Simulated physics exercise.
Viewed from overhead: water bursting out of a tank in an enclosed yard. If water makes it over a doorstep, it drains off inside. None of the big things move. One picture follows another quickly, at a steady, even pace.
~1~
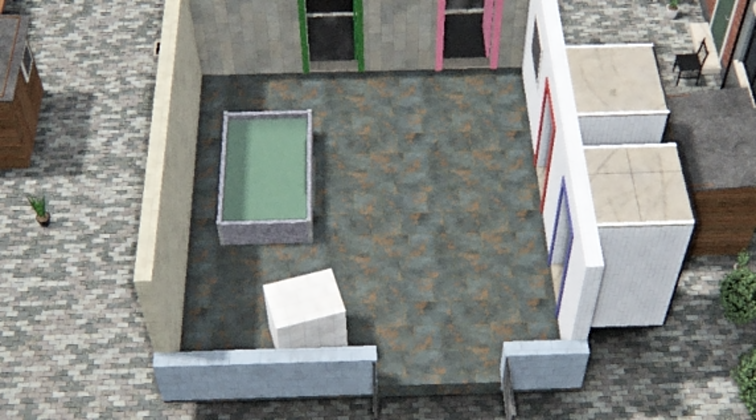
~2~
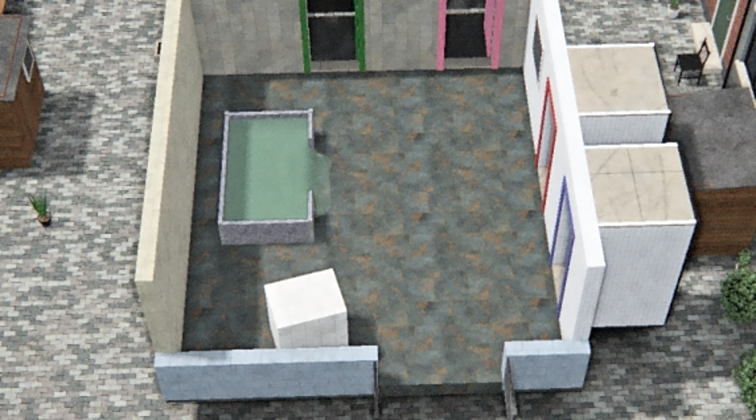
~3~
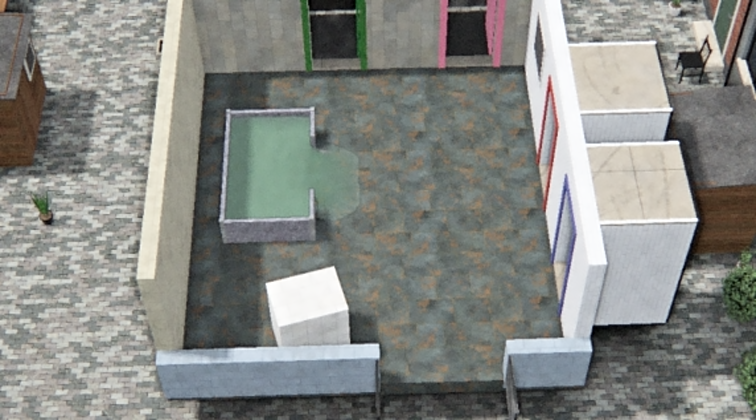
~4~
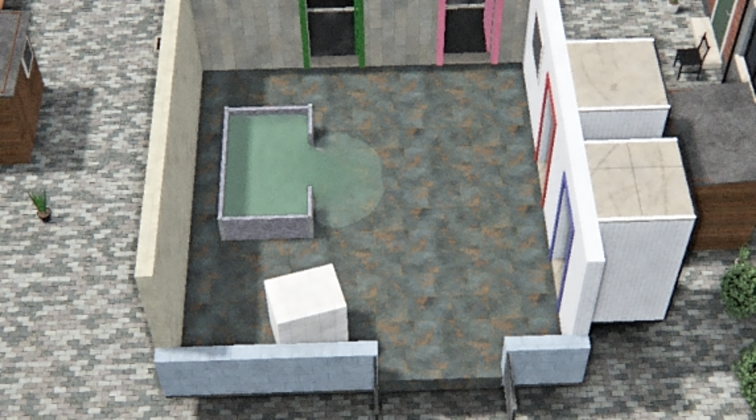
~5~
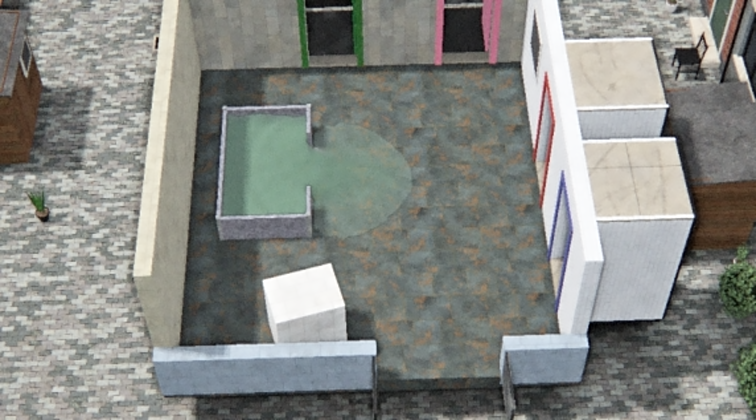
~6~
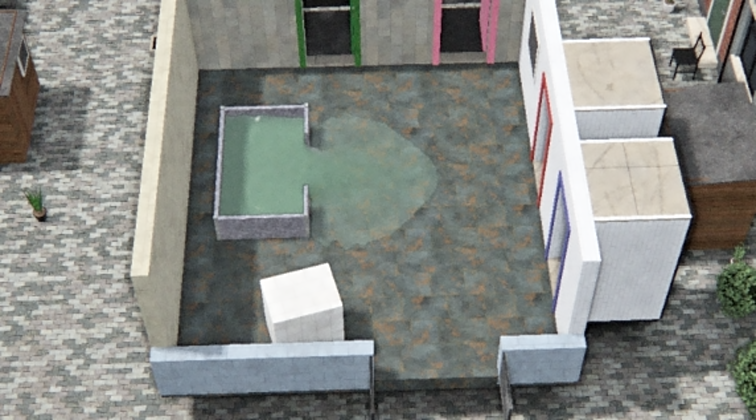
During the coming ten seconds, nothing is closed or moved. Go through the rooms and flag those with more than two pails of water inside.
Result: The green door doesn't overshoot the mark there, the blue door doesn't overshoot the mark there, the red door overshoots the mark there, the pink door overshoots the mark there.
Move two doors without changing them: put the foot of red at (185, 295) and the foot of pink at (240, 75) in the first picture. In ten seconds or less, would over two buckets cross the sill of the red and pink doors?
Door by door: Red is spared, pink is spared.
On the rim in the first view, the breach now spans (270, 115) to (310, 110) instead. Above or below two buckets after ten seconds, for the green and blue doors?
Green exceeds the limit, blue falls short.
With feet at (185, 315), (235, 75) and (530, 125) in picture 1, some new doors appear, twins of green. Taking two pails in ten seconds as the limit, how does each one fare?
In order: Stays within it, stays within it, tops the limit.
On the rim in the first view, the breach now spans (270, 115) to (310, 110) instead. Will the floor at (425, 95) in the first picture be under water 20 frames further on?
At that place: Awash.
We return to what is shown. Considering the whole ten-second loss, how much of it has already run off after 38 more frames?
I'd estimate close to 65 per cent.
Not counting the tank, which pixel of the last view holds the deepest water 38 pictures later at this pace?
Approximate pixel: (551, 361).
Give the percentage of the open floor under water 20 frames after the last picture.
By my count, 50 percent.
A moment on, water covers 30 % of the floor; the green door not reached, the blue door not reached, the red door wet at the sill, nothing in, the pink door not reached.
Next, water covers 45 % of the floor; the green door not reached, the blue door wet at the sill, nothing in, the red door over two buckets in, the pink door not reached.
Then, water covers 50 % of the floor; the green door not reached, the blue door under two buckets in, the red door far over two buckets in, the pink door under two buckets in.
Later, water covers 60 % of the floor; the green door wet at the sill, nothing in, the blue door under two buckets in, the red door far over two buckets in, the pink door over two buckets in.
In the end, water covers 75 % of the floor; the green door wet at the sill, nothing in, the blue door under two buckets in, the red door far over two buckets in, the pink door over two buckets in.
